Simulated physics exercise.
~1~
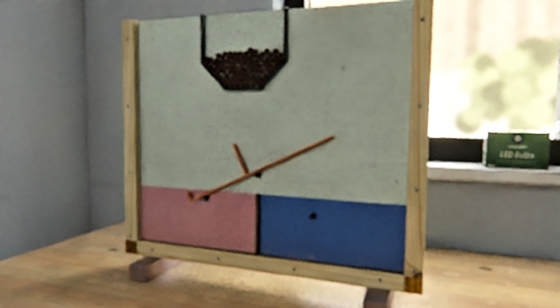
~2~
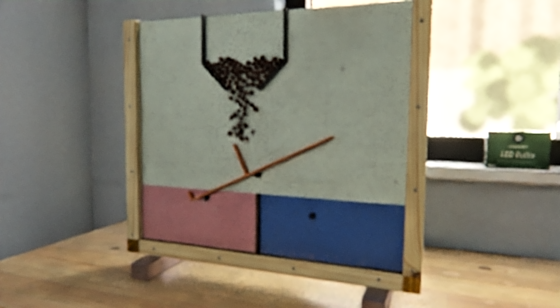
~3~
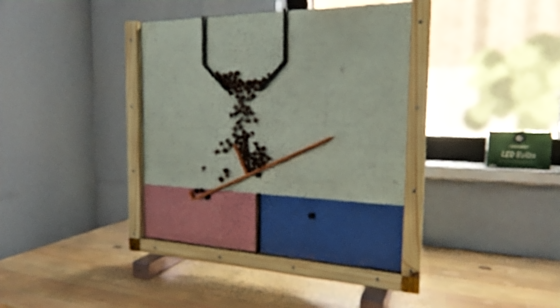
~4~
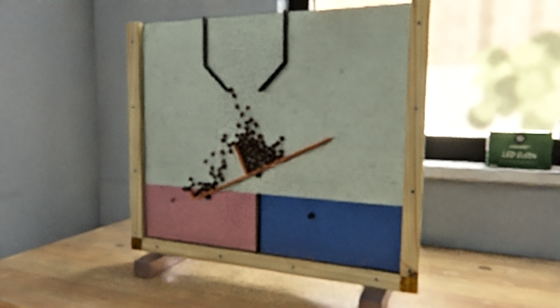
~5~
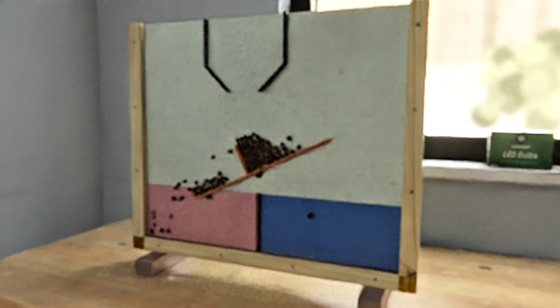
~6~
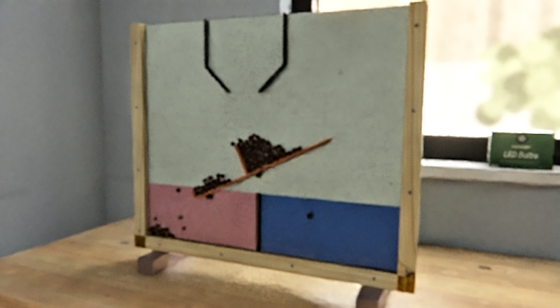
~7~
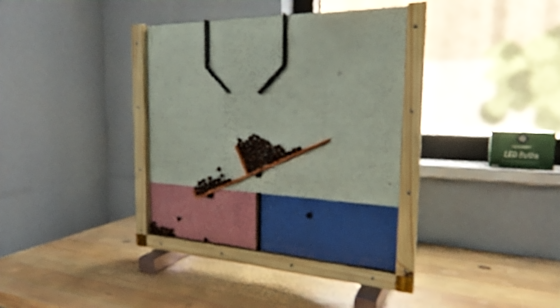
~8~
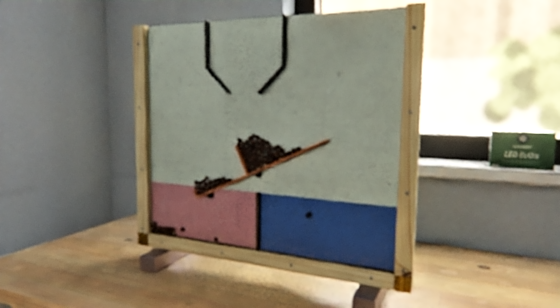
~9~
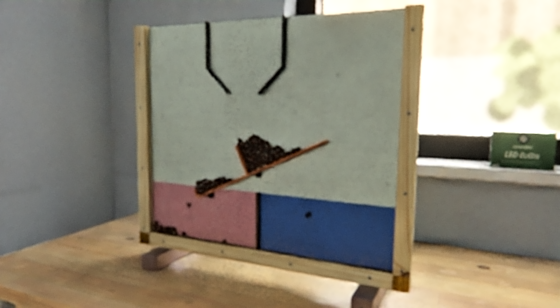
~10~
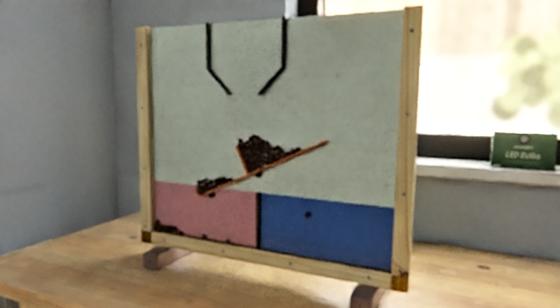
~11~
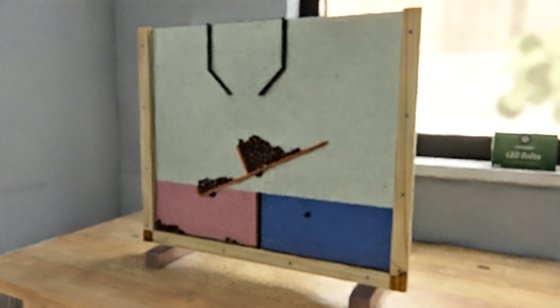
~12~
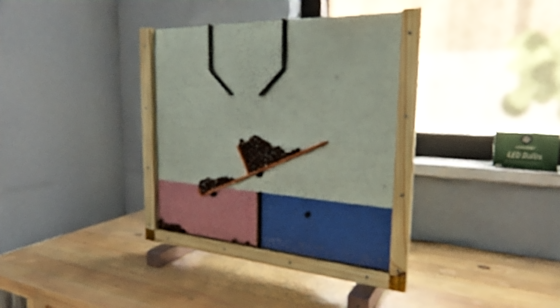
Dark beads pour onto the tilted orange tray, where most stay as some reach the pink bin.
